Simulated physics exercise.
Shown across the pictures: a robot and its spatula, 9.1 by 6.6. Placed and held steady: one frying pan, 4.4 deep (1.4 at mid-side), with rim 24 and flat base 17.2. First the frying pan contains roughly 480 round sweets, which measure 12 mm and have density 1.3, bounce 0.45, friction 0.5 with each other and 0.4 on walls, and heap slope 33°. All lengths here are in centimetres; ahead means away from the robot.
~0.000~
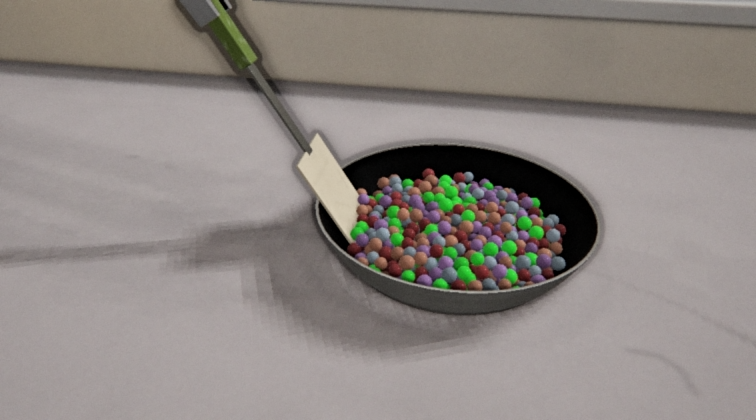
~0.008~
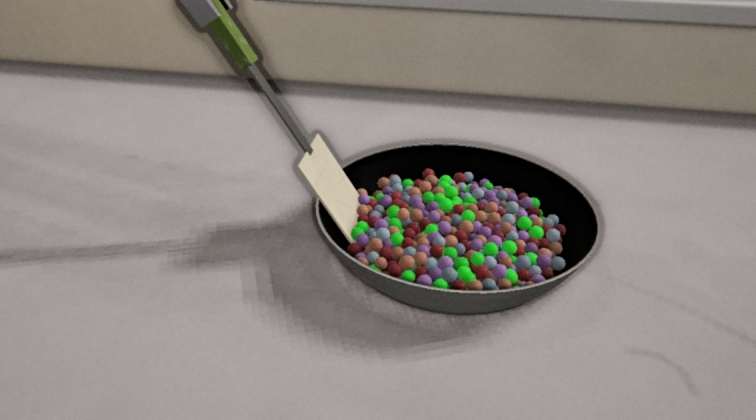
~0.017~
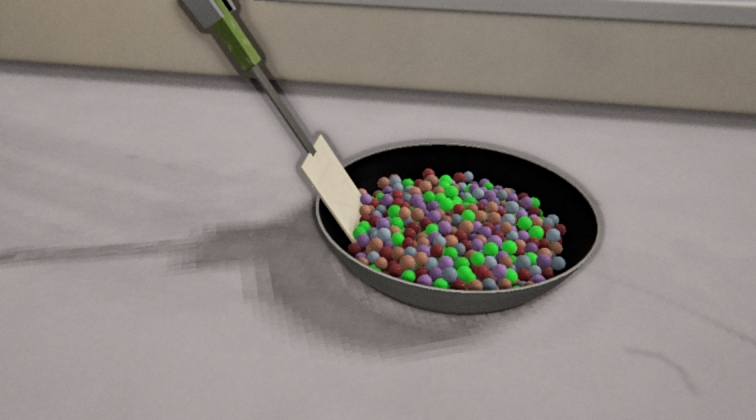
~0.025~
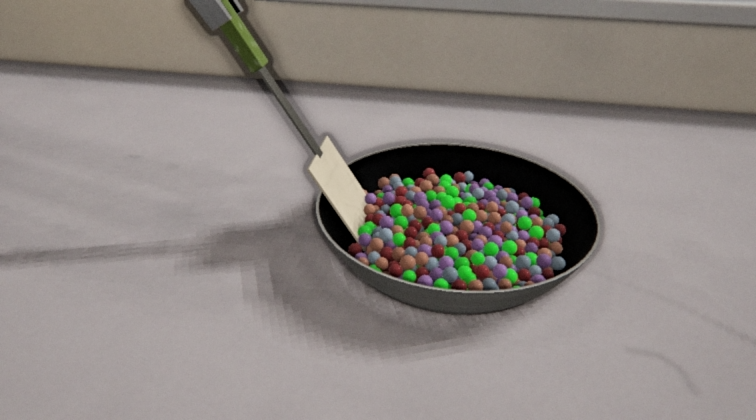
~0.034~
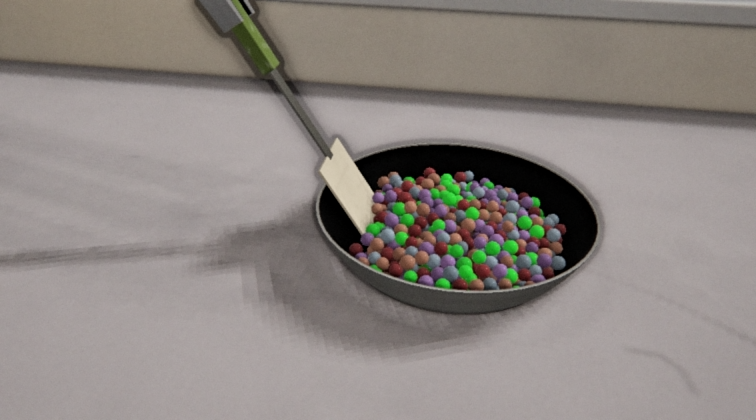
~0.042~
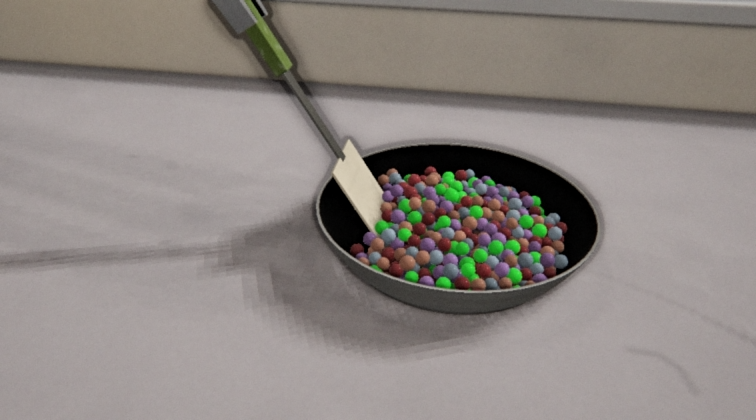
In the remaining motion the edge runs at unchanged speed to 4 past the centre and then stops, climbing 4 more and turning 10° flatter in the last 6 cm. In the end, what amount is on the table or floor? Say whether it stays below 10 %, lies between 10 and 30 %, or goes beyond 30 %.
It lies between 10 and 30 %.
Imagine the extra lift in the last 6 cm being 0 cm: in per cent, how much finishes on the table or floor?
Roughly 5 percent of it.
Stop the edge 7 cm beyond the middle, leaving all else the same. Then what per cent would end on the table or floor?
It would come to roughly 20 percent.
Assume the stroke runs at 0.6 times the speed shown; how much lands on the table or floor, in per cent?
Near 5 in a hundred.
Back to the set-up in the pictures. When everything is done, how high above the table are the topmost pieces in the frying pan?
Some 5.0 cm above the table.
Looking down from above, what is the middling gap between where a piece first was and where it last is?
Level distance of roughly 2 cm.
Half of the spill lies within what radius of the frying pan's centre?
It's around 42 cm.
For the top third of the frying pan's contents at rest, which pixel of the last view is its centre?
I'd say around pixel (525, 227).
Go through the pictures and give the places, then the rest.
In the first picture, spatula top edge at (307, 149), sloping 58°; upper third of the load around (450, 221), from x 355 to 560, top at y 175; 476 in the frying pan.
In the second picture, spatula top edge at (308, 149), sloping 58°; upper third of the load around (450, 221), from x 355 to 560, top at y 175.
In the third picture, spatula top edge at (311, 150), sloping 58°; upper third of the load around (449, 220), from x 355 to 560, top at y 175.
In the fourth picture, spatula top edge at (318, 152), sloping 58°; upper third of the load around (446, 219), from x 355 to 560, top at y 175.
In the fifth picture, spatula top edge at (328, 154), sloping 58°; upper third of the load around (446, 218), from x 355 to 560, top at y 175.
In the sixth picture, spatula top edge at (340, 155), sloping 58°; upper third of the load around (448, 216), from x 355 to 560, top at y 175; 476 in the frying pan.
After 0.06 s, sloping 58°, highest piece 6 above the table; 476 in the frying pan.
After 0.08 s, sloping 55°, highest piece 8 above the table; 476 in the frying pan.
After 0.29 s, sloping 48°, highest piece 6 above the table; 410 in the frying pan, 52 on the table or floor, 14 on the blade or in flight.
After 1.34 s, sloping 48°, highest piece 4 above the table; 410 in the frying pan, 66 on the table or floor.
At rest, 410 in the frying pan, 66 on the table or floor. That is 14 % on the table or floor.
